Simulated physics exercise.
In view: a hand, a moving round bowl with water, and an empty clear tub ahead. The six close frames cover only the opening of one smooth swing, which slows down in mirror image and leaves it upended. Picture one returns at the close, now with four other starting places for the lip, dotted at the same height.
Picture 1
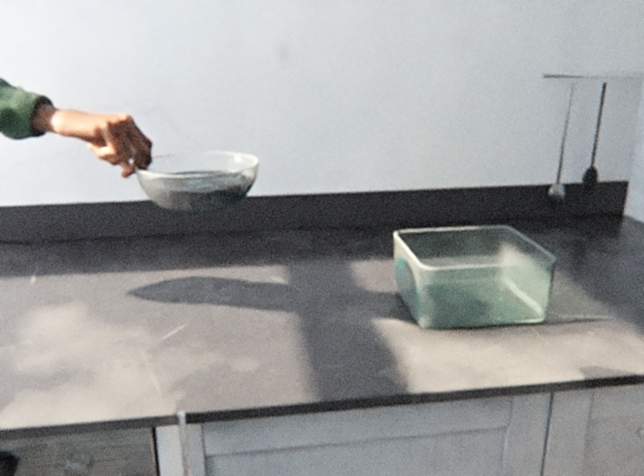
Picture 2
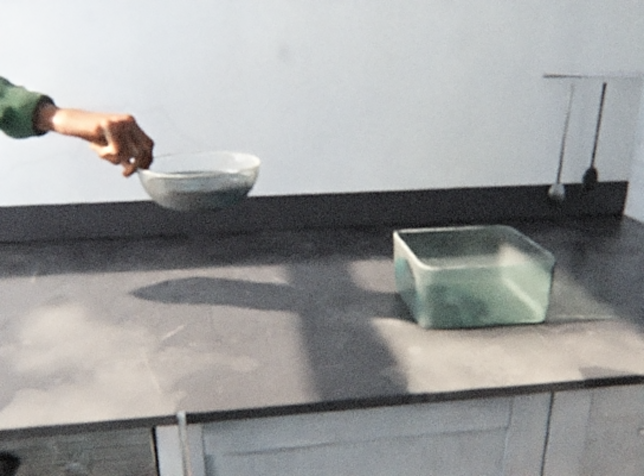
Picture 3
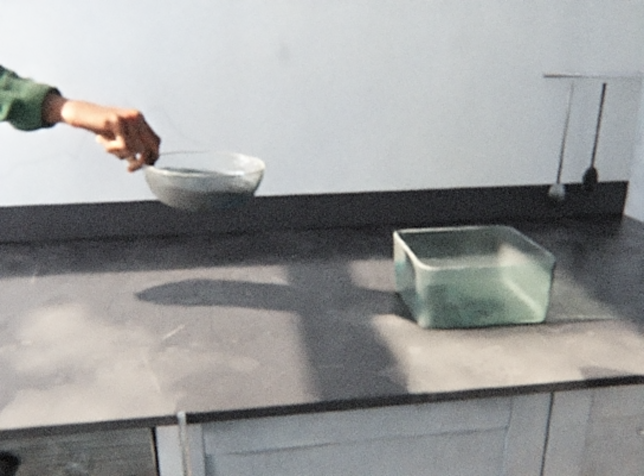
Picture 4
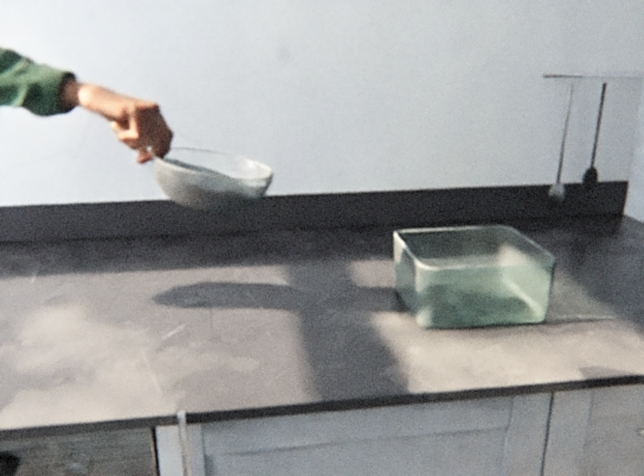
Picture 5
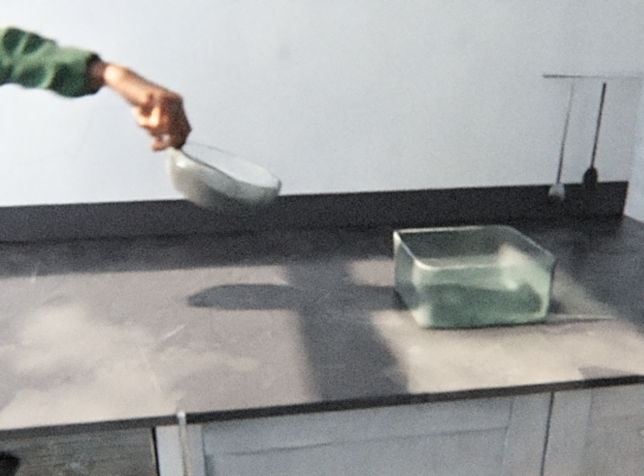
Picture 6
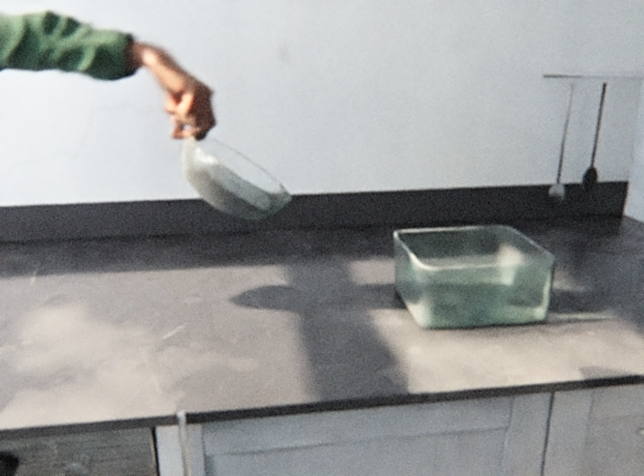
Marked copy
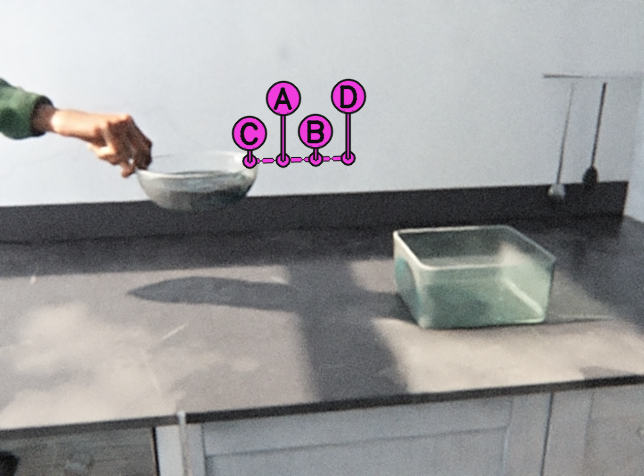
The video shows a hand in a green sleeve holding a clear round bowl of water above a dark countertop, moving it slightly right and tilting it increasingly toward a clear rectangular tub that stays still.
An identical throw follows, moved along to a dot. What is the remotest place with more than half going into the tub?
Use spot B.
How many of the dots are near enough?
Two.
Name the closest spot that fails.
Here it is spot A.
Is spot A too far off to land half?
Yes.
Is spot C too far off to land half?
Yes, it does.
On the marked copy, A at (283, 160); B at (315, 159); C at (249, 161); D at (348, 158).
If A is chosen, about 20 % lands in the tub, 74 % falls short and 6 % goes beside or beyond.
If B is chosen, about 75 % lands in the tub, 12 % falls short and 13 % goes beside or beyond.
If C is chosen, about 0 % lands in the tub, 94 % falls short and 6 % goes beside or beyond.
If D is chosen, about 74 % lands in the tub, 8 % falls short and 18 % goes beside or beyond.
